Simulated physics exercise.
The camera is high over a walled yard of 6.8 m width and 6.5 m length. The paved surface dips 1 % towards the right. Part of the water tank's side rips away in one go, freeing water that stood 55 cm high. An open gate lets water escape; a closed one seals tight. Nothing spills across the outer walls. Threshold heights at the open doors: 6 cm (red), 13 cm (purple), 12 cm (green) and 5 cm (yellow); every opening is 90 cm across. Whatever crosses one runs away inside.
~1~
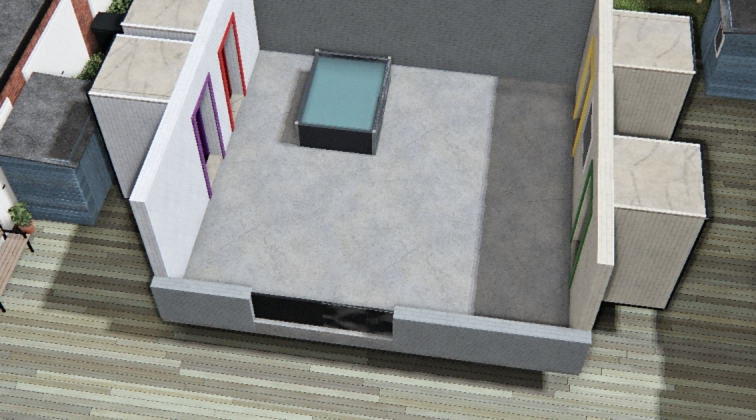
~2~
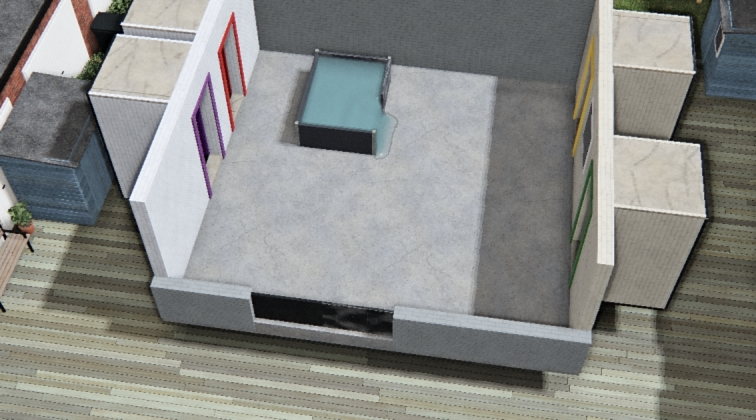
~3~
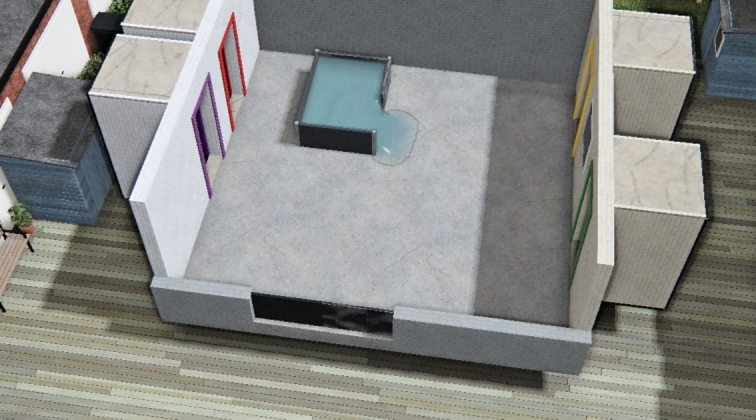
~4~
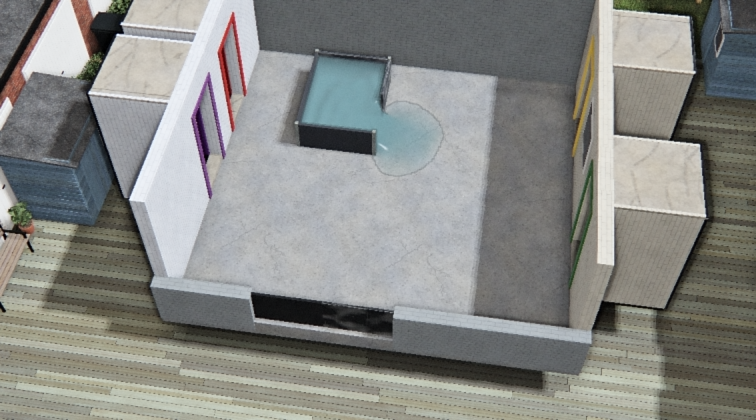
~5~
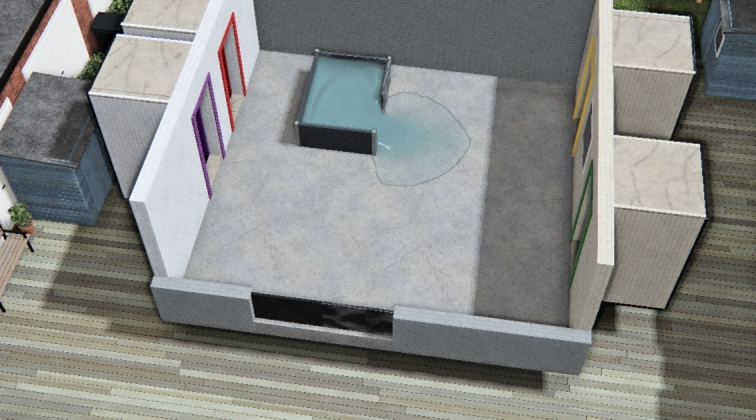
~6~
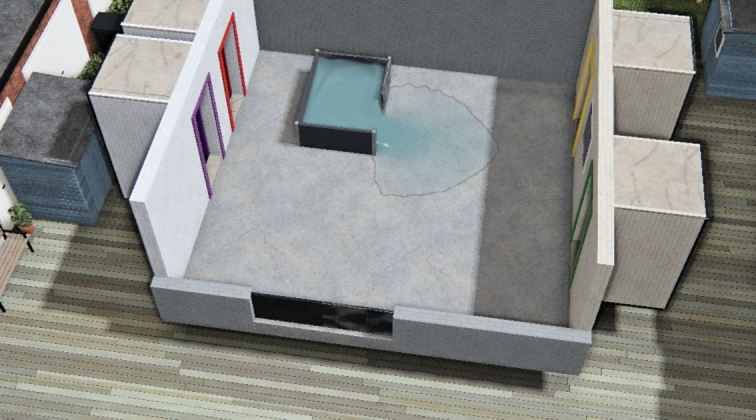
At first, a dark-sided tank of still, blue-green water sits near the back of a walled yard with coloured doorways. Its right side opens and water pours out onto the grey floor. The puddle spreads steadily right and forward in a widening, thinning fan, reaching the darker strip of paving.
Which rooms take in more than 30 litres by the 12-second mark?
Within that time: At the red door it keeps below the limit; at the purple door it stays under the limit; at the green door it keeps below the limit; at the yellow door it goes over the limit.
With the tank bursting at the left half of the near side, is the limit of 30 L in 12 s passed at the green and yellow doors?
Against that limit: Green below, yellow below.
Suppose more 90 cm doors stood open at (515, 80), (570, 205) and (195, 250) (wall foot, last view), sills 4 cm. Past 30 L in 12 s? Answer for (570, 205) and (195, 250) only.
In that order: Above, under.
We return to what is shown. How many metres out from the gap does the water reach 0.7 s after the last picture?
About 4.0 m.
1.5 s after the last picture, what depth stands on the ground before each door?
Depths in cm: Red 0, purple 0, green 8, yellow 7.
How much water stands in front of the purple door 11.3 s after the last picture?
Roughly 1.5 cm deep.
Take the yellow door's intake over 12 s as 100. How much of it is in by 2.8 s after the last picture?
About 50 per cent.
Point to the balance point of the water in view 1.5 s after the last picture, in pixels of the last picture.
Near (406, 138).
Then, 0.7 s after the last picture water covers 25 % of the floor and is deepest (28 cm) near (385, 145); red door not reached, purple door not reached, green door not reached, yellow door 1 cm at the sill, 0 L in.
Then, 1.5 s after the last picture water covers 40 % of the floor and is deepest (20 cm) near (567, 173); red door not reached, purple door not reached, green door 8 cm at the sill, 0 L in, yellow door 7 cm at the sill, 30 L in.
Then, 2.8 s after the last picture water covers 45 % of the floor and is deepest (22 cm) near (561, 351); red door not reached, purple door not reached, green door 11 cm at the sill, 3 L in, yellow door 13 cm at the sill, 93 L in.
Then, 6.3 s after the last picture water covers 60 % of the floor and is deepest (10 cm) near (563, 306); red door not reached, purple door not reached, green door 8 cm at the sill, 3 L in, yellow door 8 cm at the sill, 163 L in.
Then, 11.3 s after the last picture water covers 85 % of the floor and is deepest (7 cm) near (561, 351); red door not reached, purple door 1 cm at the sill, 0 L in, green door 7 cm at the sill, 3 L in, yellow door 6 cm at the sill, 183 L in.
